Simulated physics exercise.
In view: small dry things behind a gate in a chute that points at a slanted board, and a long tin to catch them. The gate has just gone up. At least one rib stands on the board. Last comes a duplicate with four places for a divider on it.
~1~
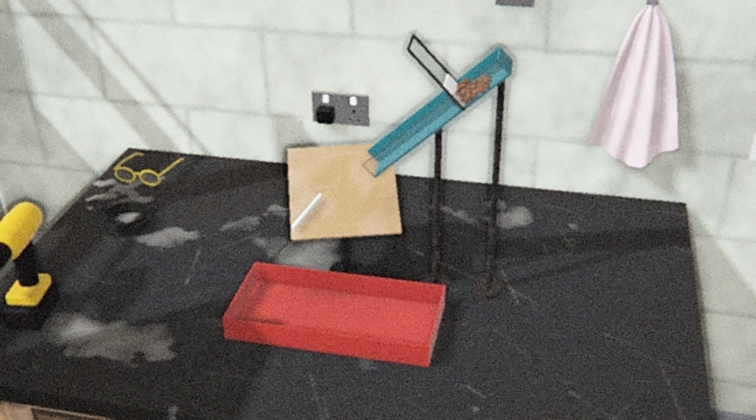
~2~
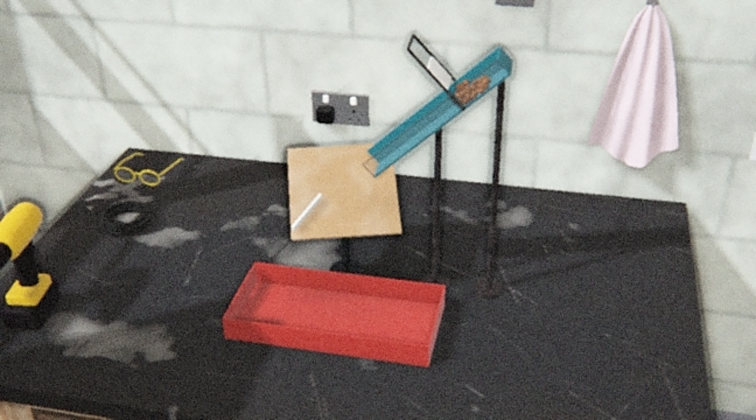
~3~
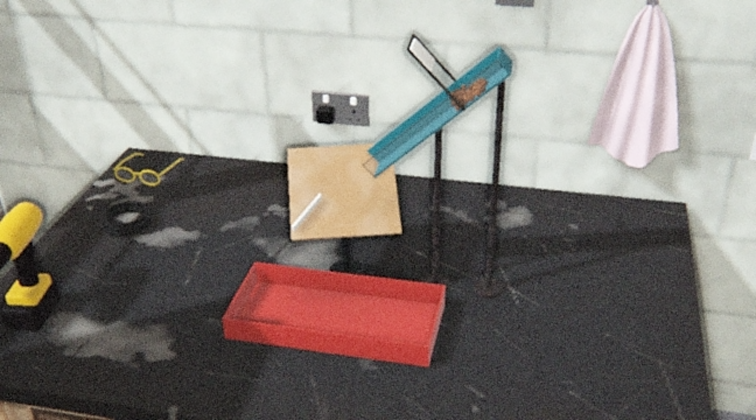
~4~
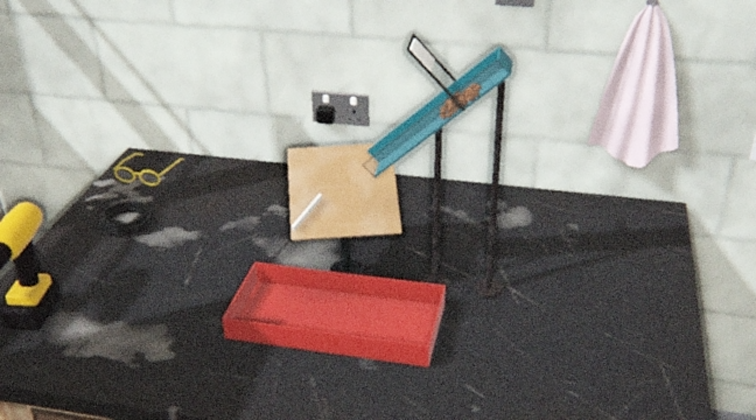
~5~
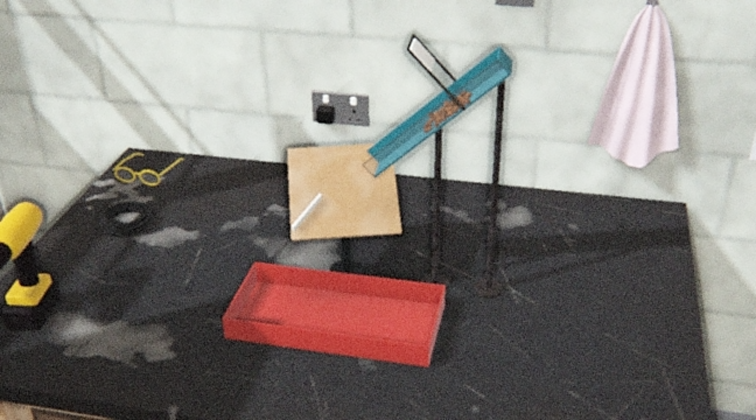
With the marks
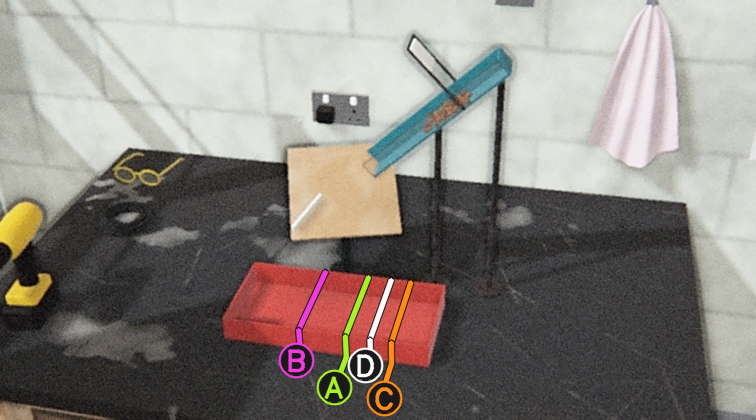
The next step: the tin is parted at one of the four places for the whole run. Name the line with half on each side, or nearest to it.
It is B.
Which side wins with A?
Left.
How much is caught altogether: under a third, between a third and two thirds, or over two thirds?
It is over two thirds.
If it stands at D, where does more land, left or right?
Left.
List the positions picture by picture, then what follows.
Load behind the gate (473, 88), bits of dog kibble; lip of the chute (377, 170), sloping fairly steeply, in the first frame.
Middle of the board (343, 189), tilted gently; middle of its low edge (347, 236); of its high edge (340, 146), in the second frame.
Front corners of the tin (223, 318) and (428, 346), empty; front of the load (454, 100), in the third frame.
Middle of the load (462, 98); its front (443, 115), roughly a quarter of the way to the lip; rib from (320, 194) to (293, 226), in the fourth frame.
Middle of the load (450, 111); its front (426, 128), roughly a third of the way to the lip, in the fifth frame.
On the marked copy, line A crosses the front rim at (345, 335); line B crosses the front rim at (299, 329); line C crosses the front rim at (391, 341); line D crosses the front rim at (370, 338).
For line A, of what is caught, almost all on the left of the divider, about a tenth on the right.
For line B, of what is caught, roughly half on the left of the divider, roughly half on the right.
For line C, of what is caught, every piece on the left of the divider, not one piece on the right.
For line D, of what is caught, every piece on the left of the divider, not one piece on the right.
